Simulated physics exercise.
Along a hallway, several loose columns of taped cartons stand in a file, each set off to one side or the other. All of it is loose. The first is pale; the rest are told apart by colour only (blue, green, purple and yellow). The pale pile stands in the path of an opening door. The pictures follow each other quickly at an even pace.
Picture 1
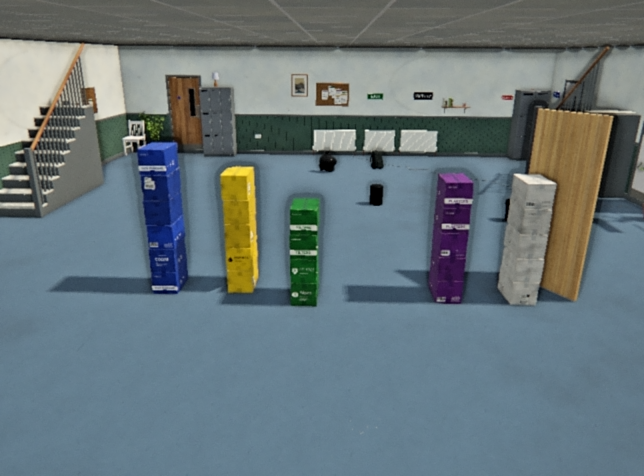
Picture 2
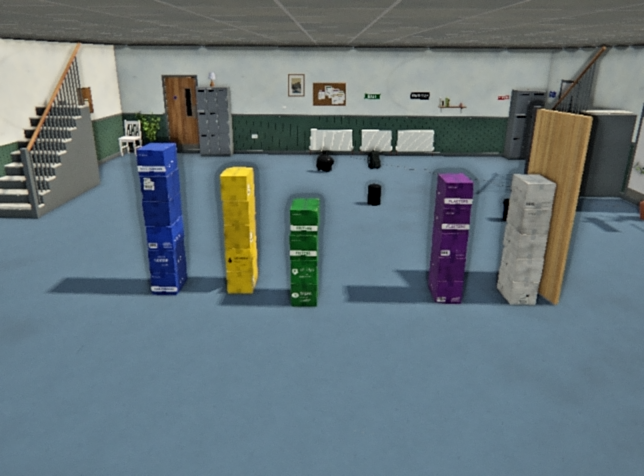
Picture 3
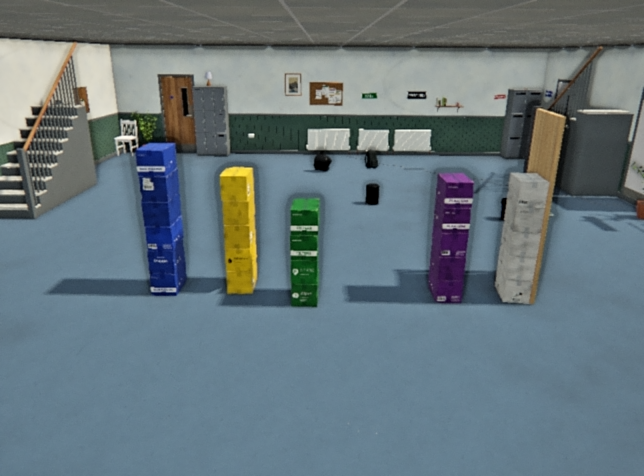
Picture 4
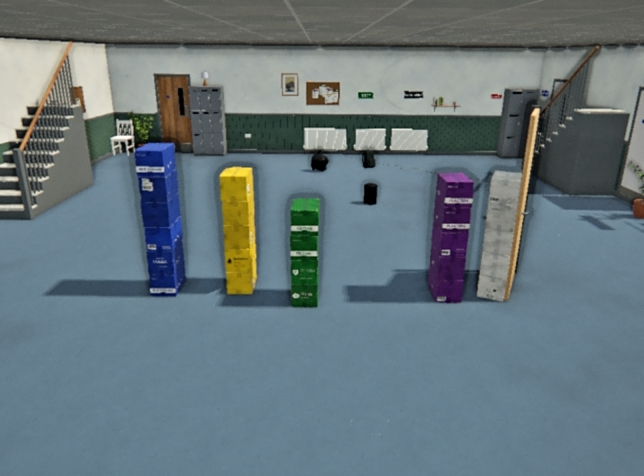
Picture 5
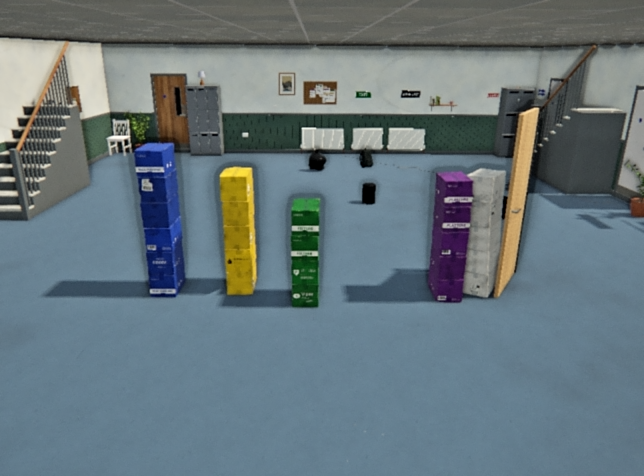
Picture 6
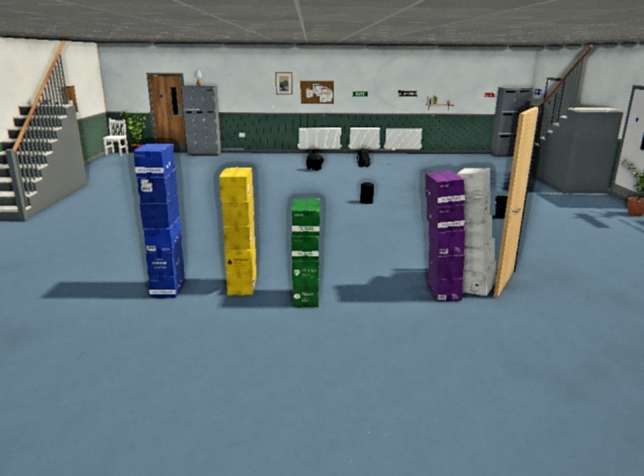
Hallway with loose carton columns standing apart, a wooden door swinging in from the right and pushing the pale column against the purple one.
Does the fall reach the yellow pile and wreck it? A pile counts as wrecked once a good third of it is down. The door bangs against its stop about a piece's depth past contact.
In the end the yellow column mostly stays up.
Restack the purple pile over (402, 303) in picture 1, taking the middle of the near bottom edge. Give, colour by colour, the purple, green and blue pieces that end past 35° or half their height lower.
Pile by pile, purple 0, green 0, blue 0.
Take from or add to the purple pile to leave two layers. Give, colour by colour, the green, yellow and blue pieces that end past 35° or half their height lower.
Green 0, yellow 0, blue 0.
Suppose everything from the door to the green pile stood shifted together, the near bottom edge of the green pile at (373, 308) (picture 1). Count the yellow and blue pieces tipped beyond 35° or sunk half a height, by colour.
Yellow 0, blue 0.
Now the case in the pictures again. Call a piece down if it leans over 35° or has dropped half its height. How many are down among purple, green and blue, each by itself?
By colour: Purple 5, green 0, blue 0.
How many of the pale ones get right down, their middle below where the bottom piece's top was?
It comes to 5.
Just after the last frame, 0 of the pale pile down; none of the 5 yellow cartons down (0 of 20 in all colours); top yellow carton unmoved; top purple carton tilted a little.
A moment on, 5 of the pale pile down; none of the 5 yellow cartons down (1 of 20 in all colours); top yellow carton unmoved; top purple carton tilted well over, half its height lower.
Further on, 5 of the pale pile down; none of the 5 yellow cartons down (5 of 20 in all colours); top yellow carton unmoved; top purple carton tilted steeply, some three heights lower.
When it is over, 5 of the pale pile down; none of the 5 yellow cartons down (5 of 20 in all colours); top yellow carton unmoved; top purple carton tilted steeply, some three heights lower. In pixels of the last frame, middles, top yellow carton near (237, 184), top purple carton near (319, 262).
